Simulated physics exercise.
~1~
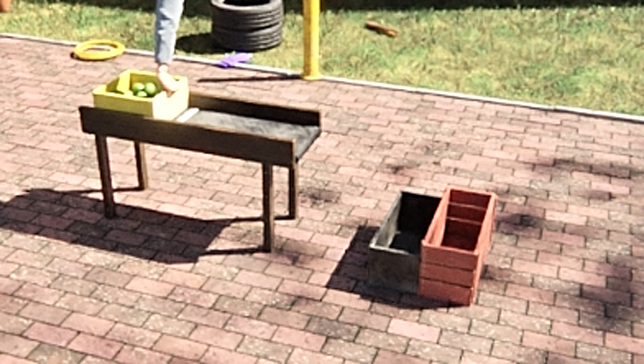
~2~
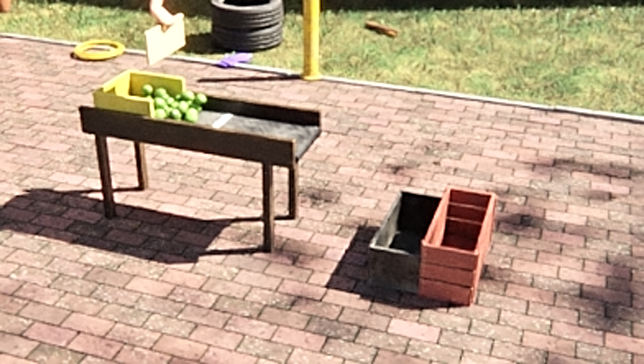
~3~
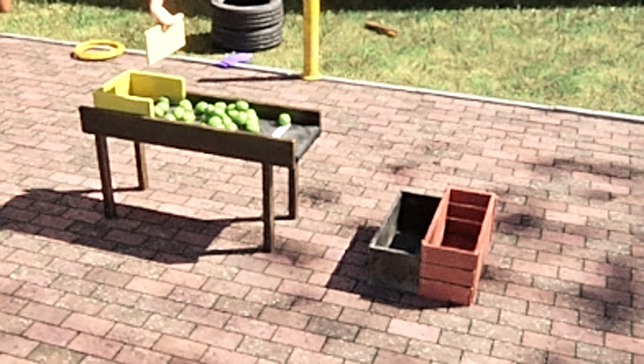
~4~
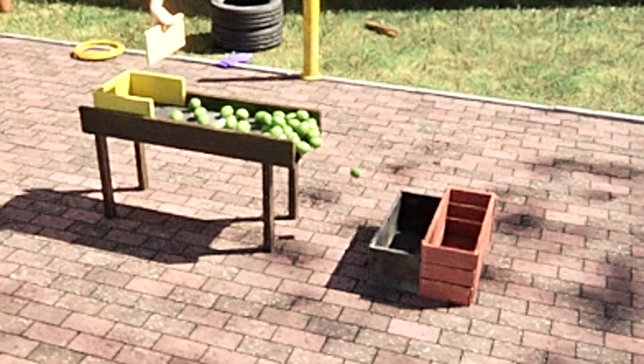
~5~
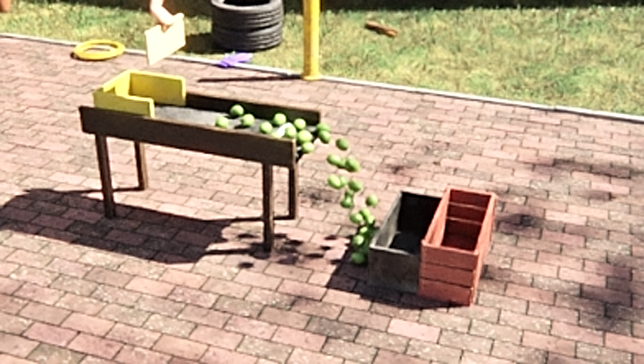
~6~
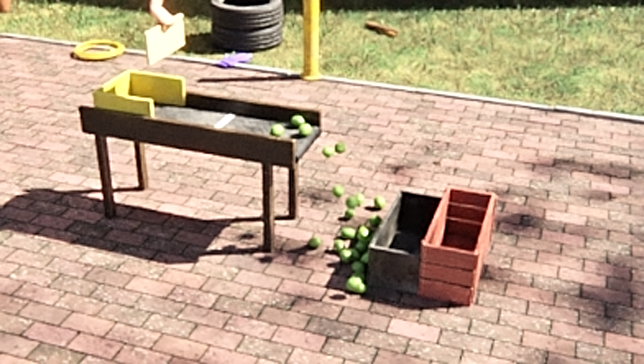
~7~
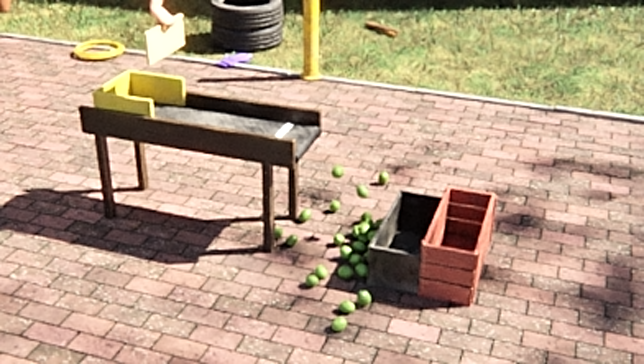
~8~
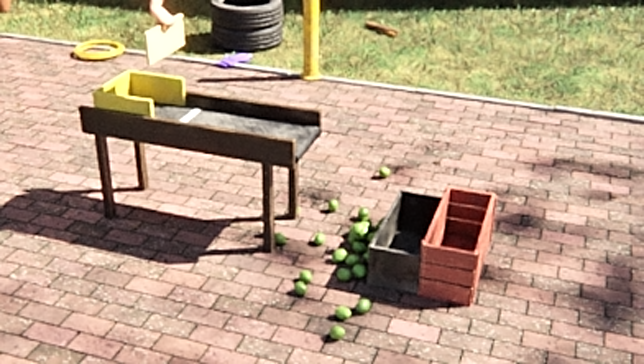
On a sunny brick patio beside some grass, a panel was lifted from a yellow pen and green limes rode a dark belt to the right, spilled off its end, and landed on the bricks short of the black and red bins, leaving both empty.
